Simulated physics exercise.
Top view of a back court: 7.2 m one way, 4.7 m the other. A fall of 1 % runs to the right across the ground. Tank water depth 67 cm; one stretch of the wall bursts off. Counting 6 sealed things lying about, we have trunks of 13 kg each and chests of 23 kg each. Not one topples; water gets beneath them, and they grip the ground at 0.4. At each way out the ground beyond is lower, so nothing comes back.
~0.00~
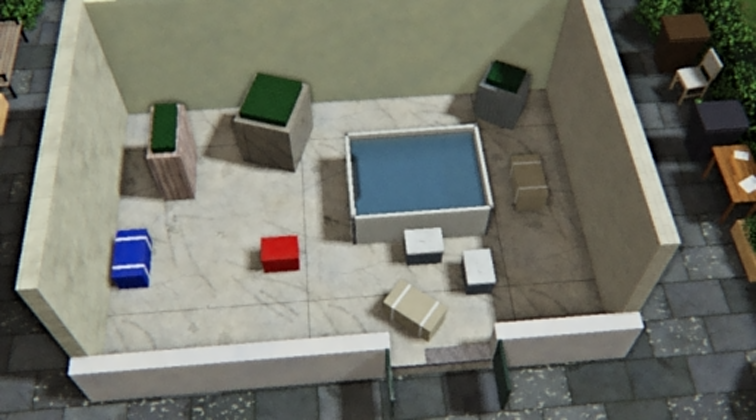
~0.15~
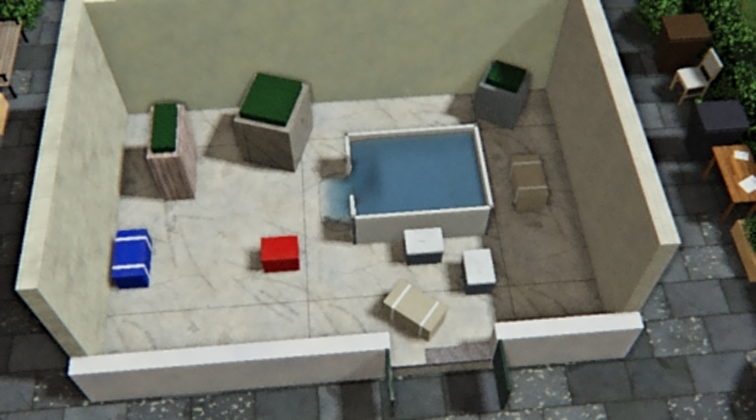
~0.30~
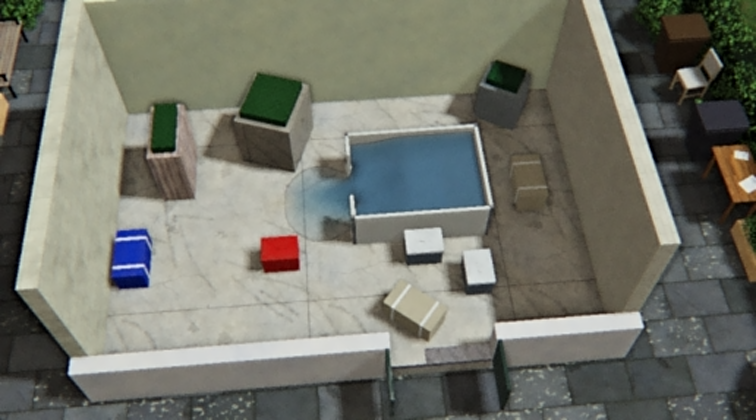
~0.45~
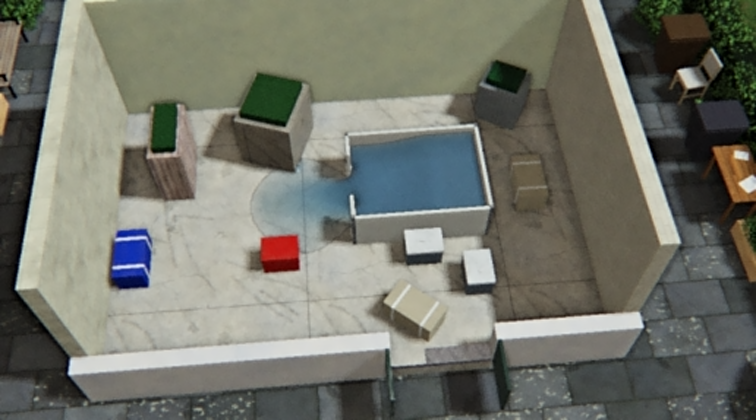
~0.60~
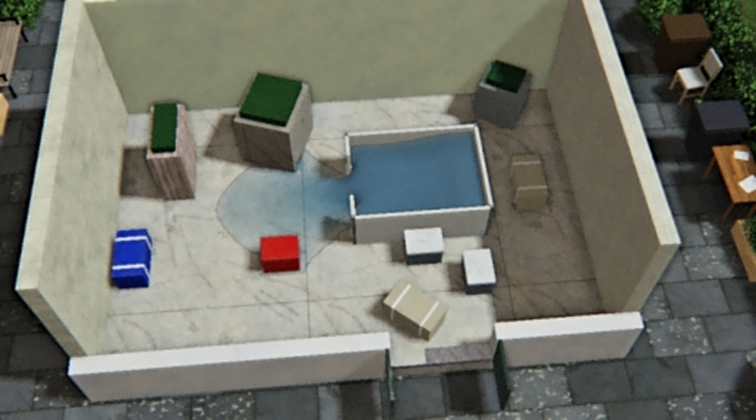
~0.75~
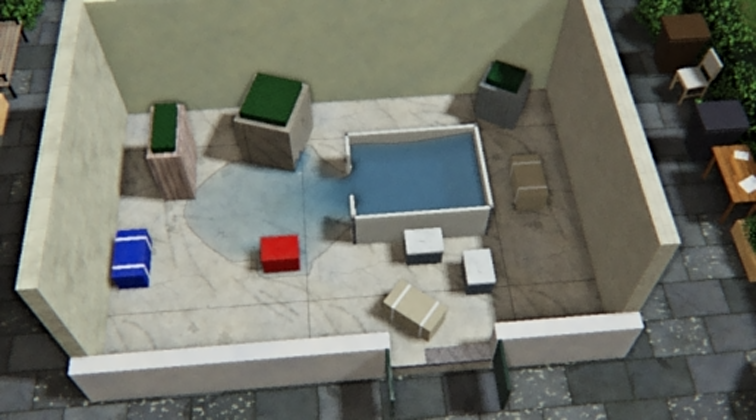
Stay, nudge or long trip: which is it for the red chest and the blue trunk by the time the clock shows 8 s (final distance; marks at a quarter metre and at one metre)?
Both checked: The red chest moves a fair bit, and the blue trunk gets well away.
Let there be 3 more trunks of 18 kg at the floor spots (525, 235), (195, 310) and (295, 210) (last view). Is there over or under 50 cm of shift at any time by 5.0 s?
Taking them in order: Not far enough, far enough and far enough.
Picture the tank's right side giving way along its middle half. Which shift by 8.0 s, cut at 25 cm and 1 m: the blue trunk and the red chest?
Note: Blue trunk unmoved, red chest unmoved.
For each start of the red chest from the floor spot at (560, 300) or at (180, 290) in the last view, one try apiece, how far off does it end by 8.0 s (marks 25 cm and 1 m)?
Nearly still; swept far.
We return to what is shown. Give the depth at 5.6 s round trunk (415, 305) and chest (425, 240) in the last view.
First roughly 5 cm, second roughly 4 cm.
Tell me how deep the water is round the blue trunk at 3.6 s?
Roughly 18 cm at that moment.
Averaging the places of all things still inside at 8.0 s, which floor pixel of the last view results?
Mean position: Approximately (452, 270).
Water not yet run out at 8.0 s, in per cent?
98 % or so.
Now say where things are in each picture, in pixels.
The red chest at (279, 248) rests on the ground; the blue trunk at (129, 253), on the bottom; 2.9 m2 under water; 0 of 6 have shifted, in the first picture.
The red chest at (279, 248) rests on the ground; the blue trunk at (129, 253) rests on the ground; 3.4 m2 under water; 0 of 6 have shifted, in the second picture.
The red chest at (279, 248), on the bottom; the blue trunk at (129, 253), on the bottom; 4.1 m2 under water; 0 of 6 have shifted, in the third picture.
The red chest at (279, 248), on the bottom; the blue trunk at (129, 253) rests on the ground; 5.0 m2 under water; 0 of 6 have shifted, in the fourth picture.
The red chest at (279, 248) rests on the ground; the blue trunk at (129, 253) rests on the ground; water covers 5.8 m2; 0 of 6 have shifted, in the fifth picture.
The red chest at (279, 248), on the bottom; the blue trunk at (129, 253) rests on the ground; water covers 6.9 m2; 0 of 6 have shifted, in the sixth picture.
After 1.6 s the red chest is near (271, 268), 0.4 m from its start, aground; the blue trunk is near (120, 253), 0.1 m from its start, aground; 0 of 6 are out; 0 afloat.
After 3.6 s the red chest is near (266, 281), 0.6 m from its start, aground; the blue trunk is near (133, 323), 1.2 m from its start, afloat; 0 of 6 are out; 1 afloat.
After 5.6 s the red chest is near (268, 281), 0.6 m from its start, aground; the blue trunk is near (259, 320), 2.3 m from its start, afloat; 0 of 6 are out; 1 afloat.
After 8.0 s the red chest is near (268, 281), 0.6 m from its start, aground; the blue trunk is near (461, 288), 4.9 m from its start, afloat; 0 of 6 are out; 1 afloat.
